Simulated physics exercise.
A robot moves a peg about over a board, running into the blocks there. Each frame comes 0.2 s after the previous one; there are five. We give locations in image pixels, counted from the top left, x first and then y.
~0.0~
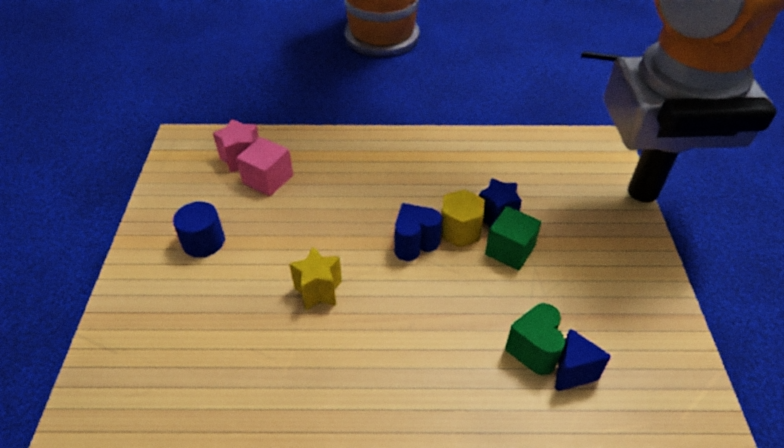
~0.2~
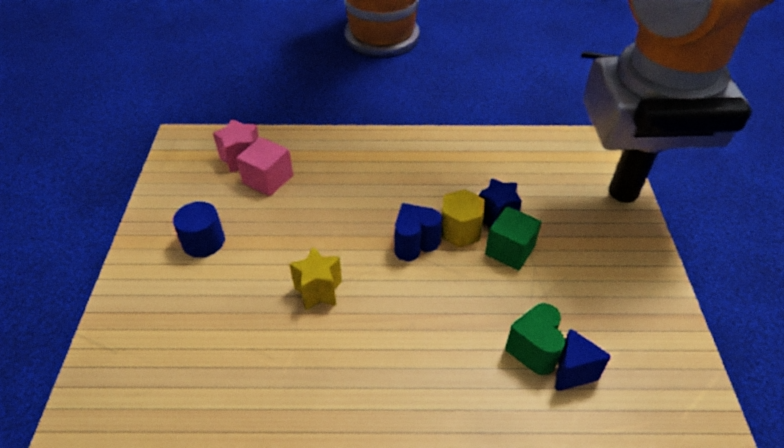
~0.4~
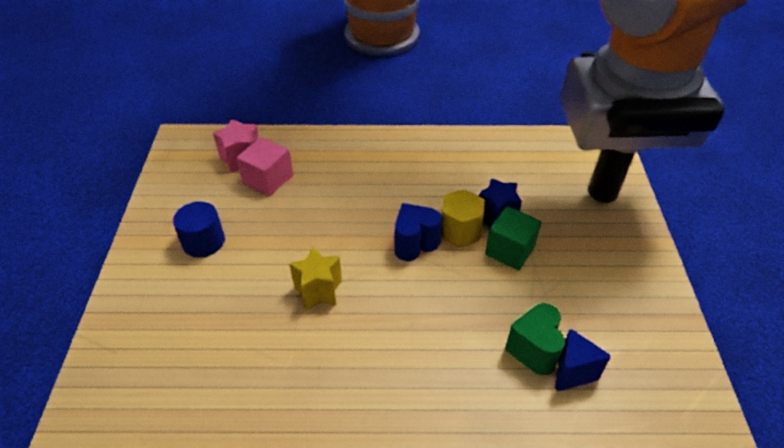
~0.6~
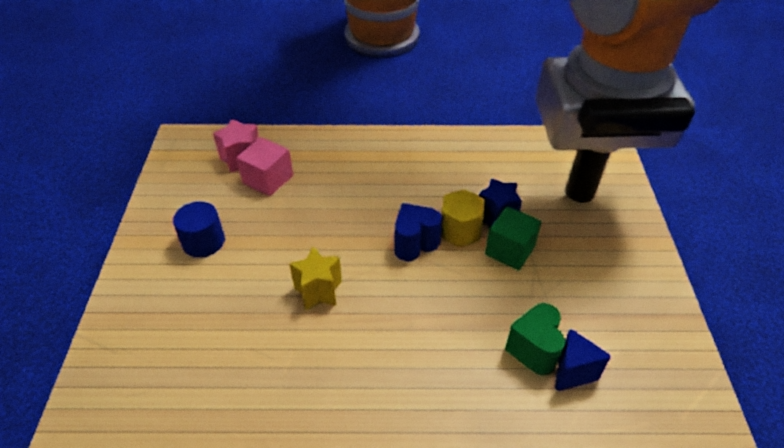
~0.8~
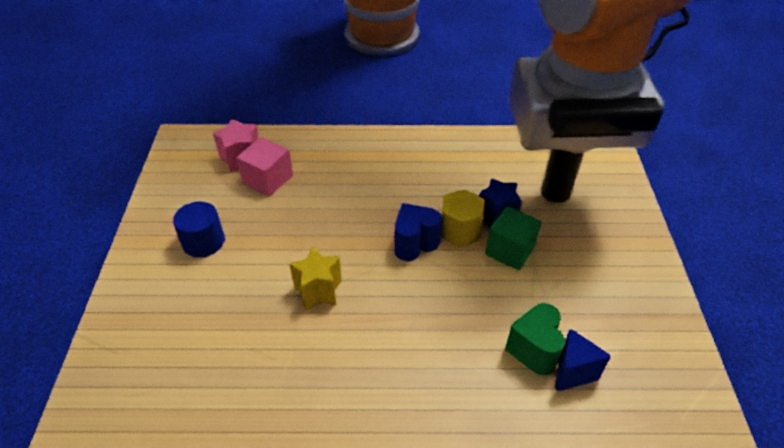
A robot arm moves its black peg steadily left above the board while the blocks stay still.
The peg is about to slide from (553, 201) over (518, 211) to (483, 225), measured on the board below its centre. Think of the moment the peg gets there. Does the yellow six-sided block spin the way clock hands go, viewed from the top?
No, I don't think so.
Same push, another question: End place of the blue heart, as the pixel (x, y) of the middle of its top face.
At the end it should sit near (395, 229).
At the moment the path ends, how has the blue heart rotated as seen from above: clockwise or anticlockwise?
Clockwise rotation.
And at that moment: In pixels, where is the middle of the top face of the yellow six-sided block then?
It ends at (432, 213).
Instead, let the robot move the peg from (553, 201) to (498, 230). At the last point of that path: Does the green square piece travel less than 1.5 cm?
Yes, it checks out.
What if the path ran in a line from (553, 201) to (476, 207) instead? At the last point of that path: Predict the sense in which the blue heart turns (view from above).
Rotation: Clockwise.
On the path given first. Halfway along, peg at (519, 204); yellow six-sided block at (460, 206); blue star at (493, 191).
At the end, peg at (484, 218); blue heart at (395, 229), turned 40° clockwise; yellow six-sided block at (432, 213), turned 65° anticlockwise; blue star at (458, 189), turned 30° clockwise; green square piece not moved.
